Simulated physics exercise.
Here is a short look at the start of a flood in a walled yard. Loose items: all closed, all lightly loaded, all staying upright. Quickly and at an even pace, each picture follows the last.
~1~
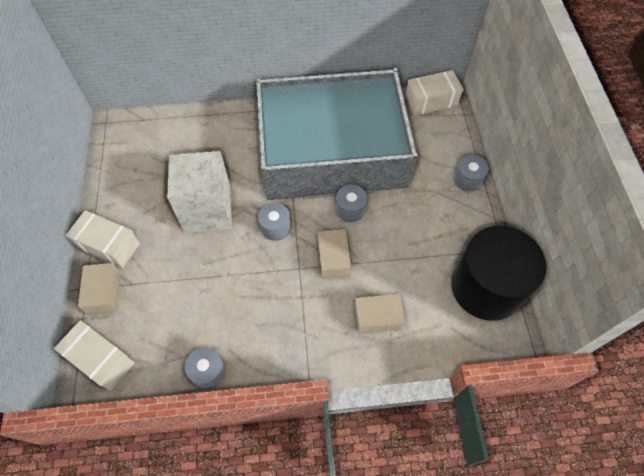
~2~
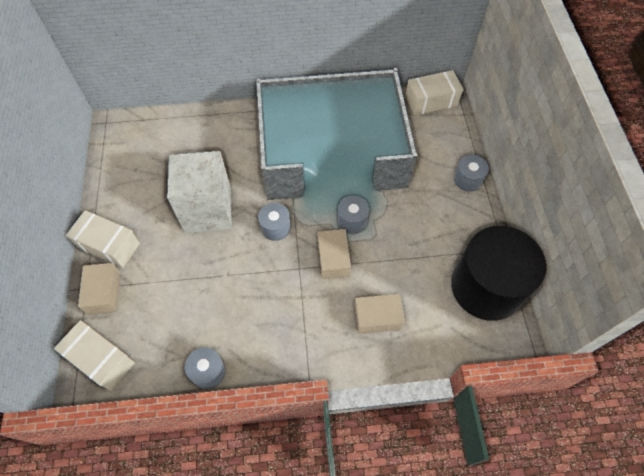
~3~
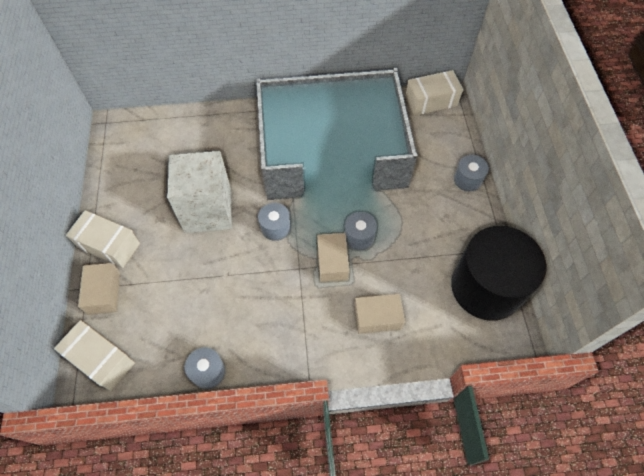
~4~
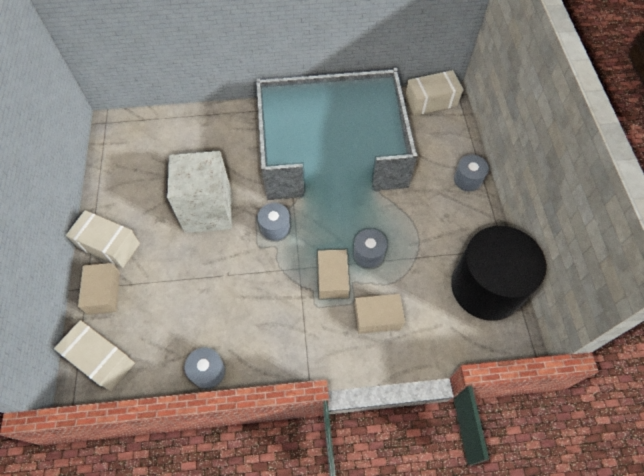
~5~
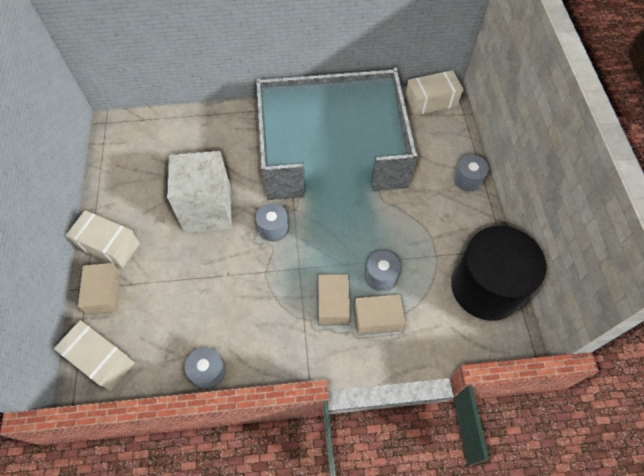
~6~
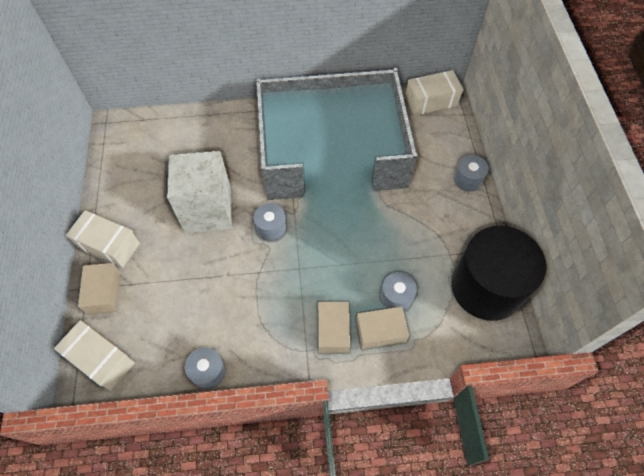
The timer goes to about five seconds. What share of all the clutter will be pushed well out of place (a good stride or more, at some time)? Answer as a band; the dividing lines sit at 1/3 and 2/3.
2/3 or more.
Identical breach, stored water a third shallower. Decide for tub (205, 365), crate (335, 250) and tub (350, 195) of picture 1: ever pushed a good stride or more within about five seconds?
Result by item: Covered it; covered it; covered it.
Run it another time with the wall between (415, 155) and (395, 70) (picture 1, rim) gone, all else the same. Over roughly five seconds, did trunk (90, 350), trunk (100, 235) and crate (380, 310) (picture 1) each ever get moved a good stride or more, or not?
The first: Fell short; the second: Fell short; the third: Went past that.
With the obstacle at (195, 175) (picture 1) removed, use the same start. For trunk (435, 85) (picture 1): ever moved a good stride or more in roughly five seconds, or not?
For that object it comes out below that mark.
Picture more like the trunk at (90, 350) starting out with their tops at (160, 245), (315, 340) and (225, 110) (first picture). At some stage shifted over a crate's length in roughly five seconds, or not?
One by one: Hardly budges; knocked well away; hardly budges.
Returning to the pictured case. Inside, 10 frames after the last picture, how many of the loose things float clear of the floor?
Counted: 2.
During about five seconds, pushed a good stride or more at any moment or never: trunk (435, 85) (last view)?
That one goes a lesser distance.
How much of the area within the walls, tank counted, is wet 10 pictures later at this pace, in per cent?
55 %.
A moment on, 3 of 10 are well off their spots; 1 afloat.
Next, 4 of 10 are well off their spots; 2 afloat.
Later, 5 of 10 are well off their spots; 3 afloat.
In the end, 8 of 10 are well off their spots, and 8 have been at some point; 4 afloat.
